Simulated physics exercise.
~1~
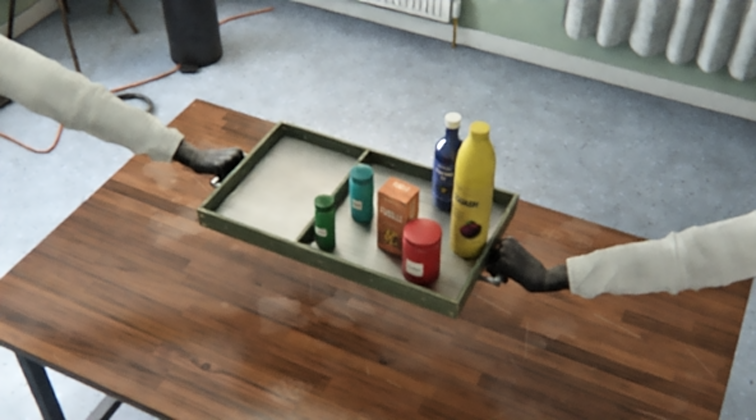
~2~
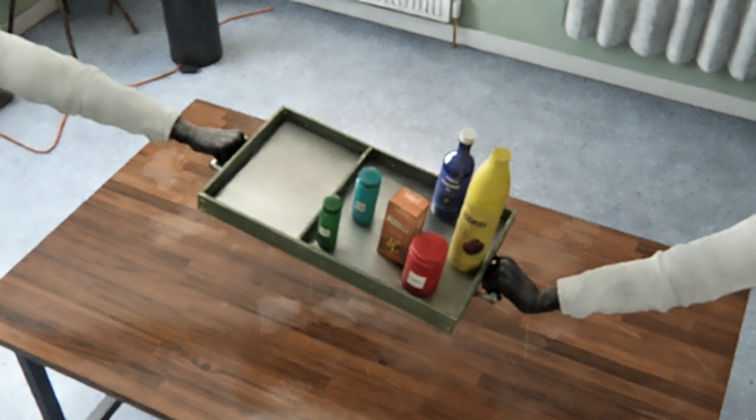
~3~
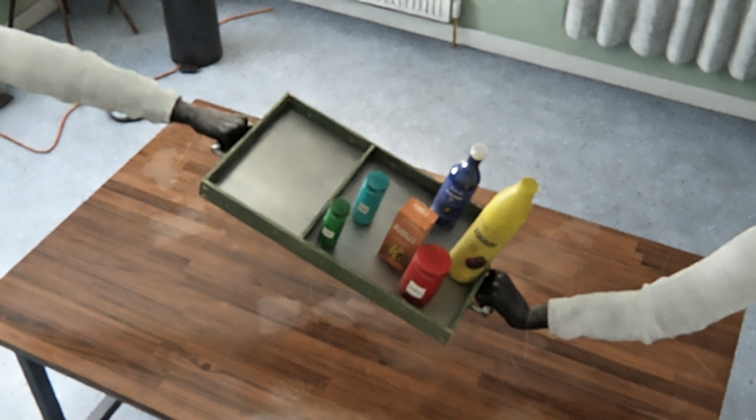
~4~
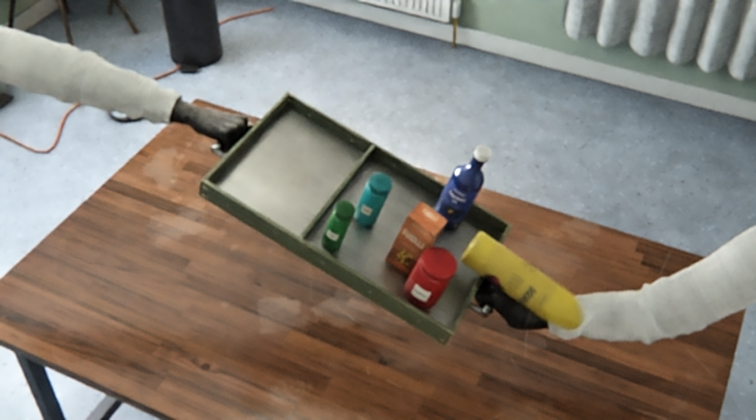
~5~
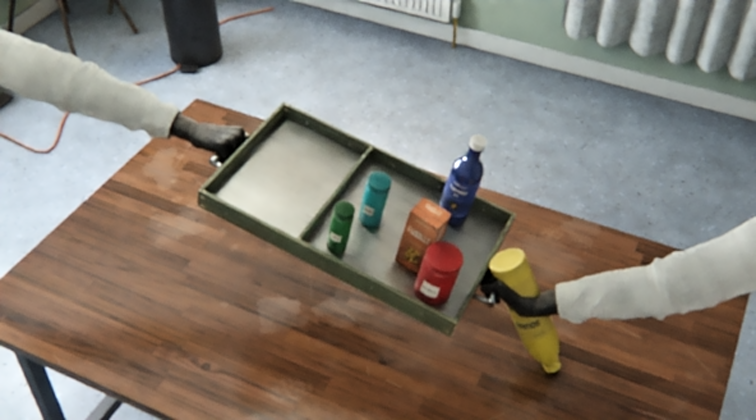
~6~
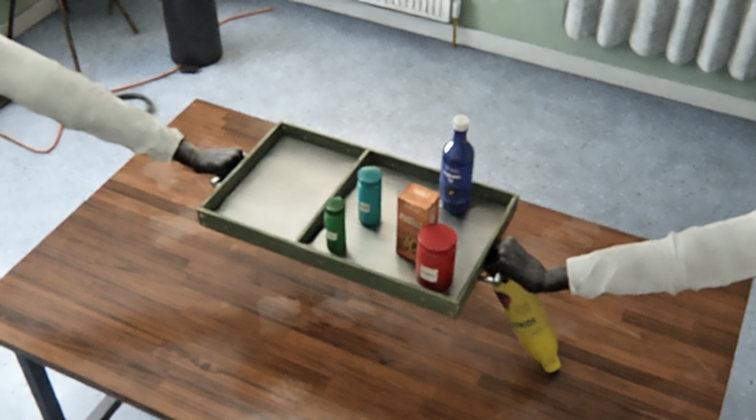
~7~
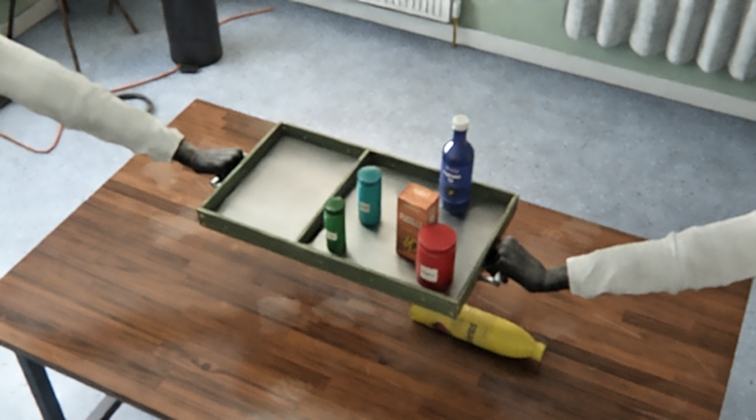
Above a wooden table, gloved hands tilting a divided tray rightward and levelling it, yellow bottle toppling onto the table, others staying upright.
